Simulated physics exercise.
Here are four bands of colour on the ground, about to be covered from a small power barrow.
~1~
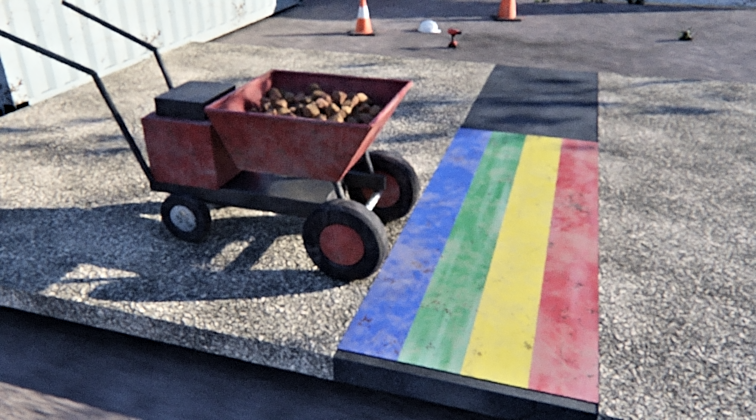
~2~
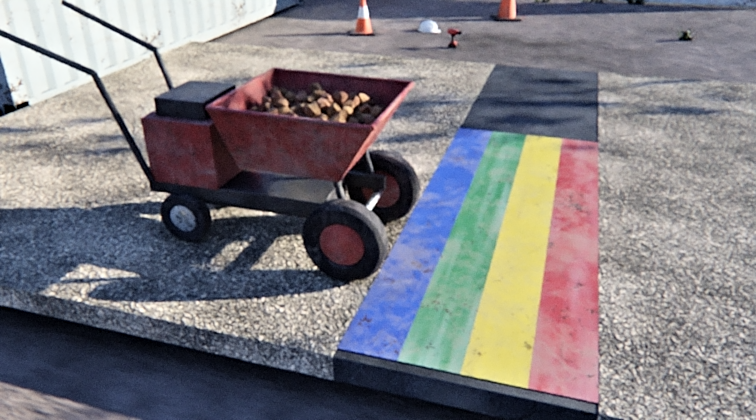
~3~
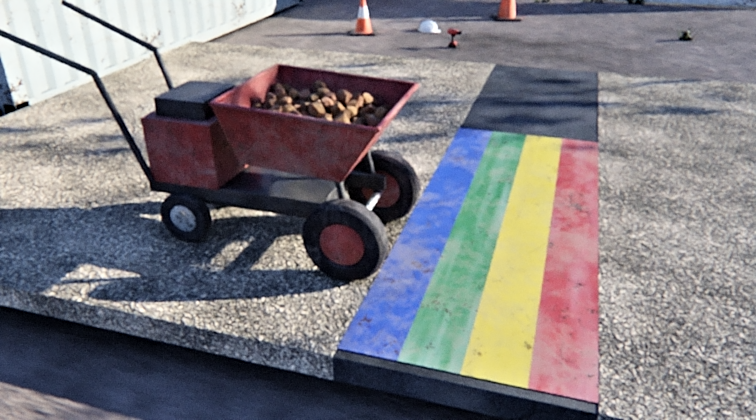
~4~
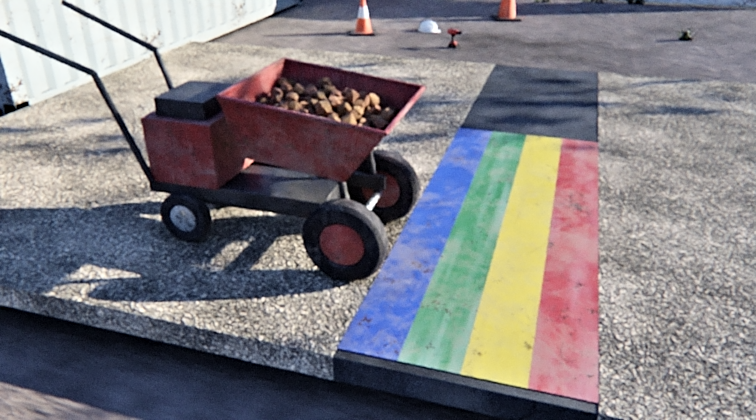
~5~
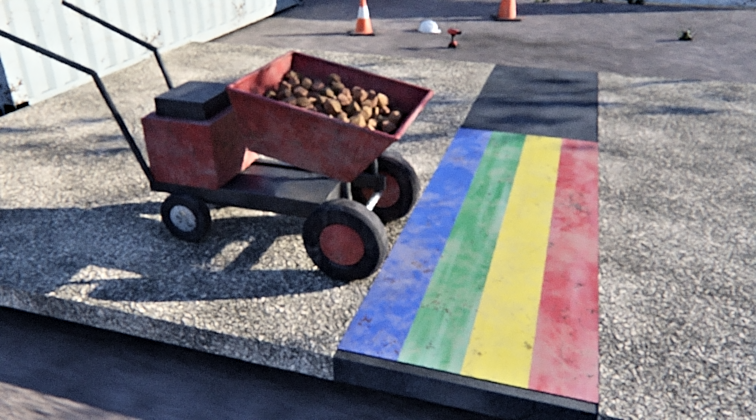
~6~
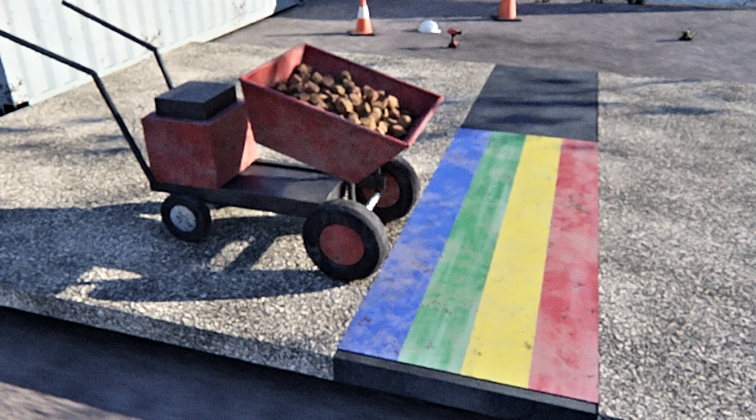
At the start, a red power barrow with a level skip full of brown clods stands left of blue, green, yellow and red strips on the ground. The skip then tilts gradually forward to the right, its rear rising, while the wheels stay still and the clods remain inside.
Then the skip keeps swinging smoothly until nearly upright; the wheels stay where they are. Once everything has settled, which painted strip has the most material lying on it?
Most of it lies on the yellow strip.
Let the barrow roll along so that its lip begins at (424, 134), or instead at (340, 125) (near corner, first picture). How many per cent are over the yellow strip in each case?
Roughly 10 per cent, and 30 per cent.
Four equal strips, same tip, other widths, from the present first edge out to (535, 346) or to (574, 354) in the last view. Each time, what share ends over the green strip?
About 0 % and 0 %.
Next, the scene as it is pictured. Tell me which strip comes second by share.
Second place goes to red.
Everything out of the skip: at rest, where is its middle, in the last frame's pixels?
Roughly pixel (536, 267).
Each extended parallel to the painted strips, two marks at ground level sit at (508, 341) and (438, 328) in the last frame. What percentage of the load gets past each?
Around 50 in a hundred for the first, 90 in a hundred for the second.
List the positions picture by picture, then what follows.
Lip of the skip at (370, 128), level; top of the load at (313, 108), clay clods; blue strip at (387, 313); green strip at (443, 324); yellow strip at (503, 335); red strip at (566, 347), in the first picture.
Lip of the skip at (371, 129), level; top of the load at (314, 107), in the second picture.
Lip of the skip at (377, 131), tipped barely; top of the load at (307, 107), in the third picture.
Lip of the skip at (385, 134), tipped a little; top of the load at (302, 106), in the fourth picture.
Lip of the skip at (395, 139), tipped a little; top of the load at (310, 103), in the fifth picture.
Lip of the skip at (407, 147), tipped clearly; top of the load at (307, 93); blue strip at (387, 313); green strip at (443, 324); yellow strip at (503, 335); red strip at (566, 347), in the sixth picture.
Soon, skip tipped steeply; all in the skip.
A while on, skip tipped right over; most in the skip; a stray few over the green strip; about a quarter over the yellow strip; a stray few over the red strip; a stray few falling.
Towards the end, skip tipped right over; about a quarter in the skip; a small part over the green strip; about a third over the yellow strip; about a quarter over the red strip; a small part off the paint.
Finally, skip tipped right over; a small part in the skip; none over the blue strip; a small part over the green strip; about a third over the yellow strip; about a quarter over the red strip; a small part off the paint.
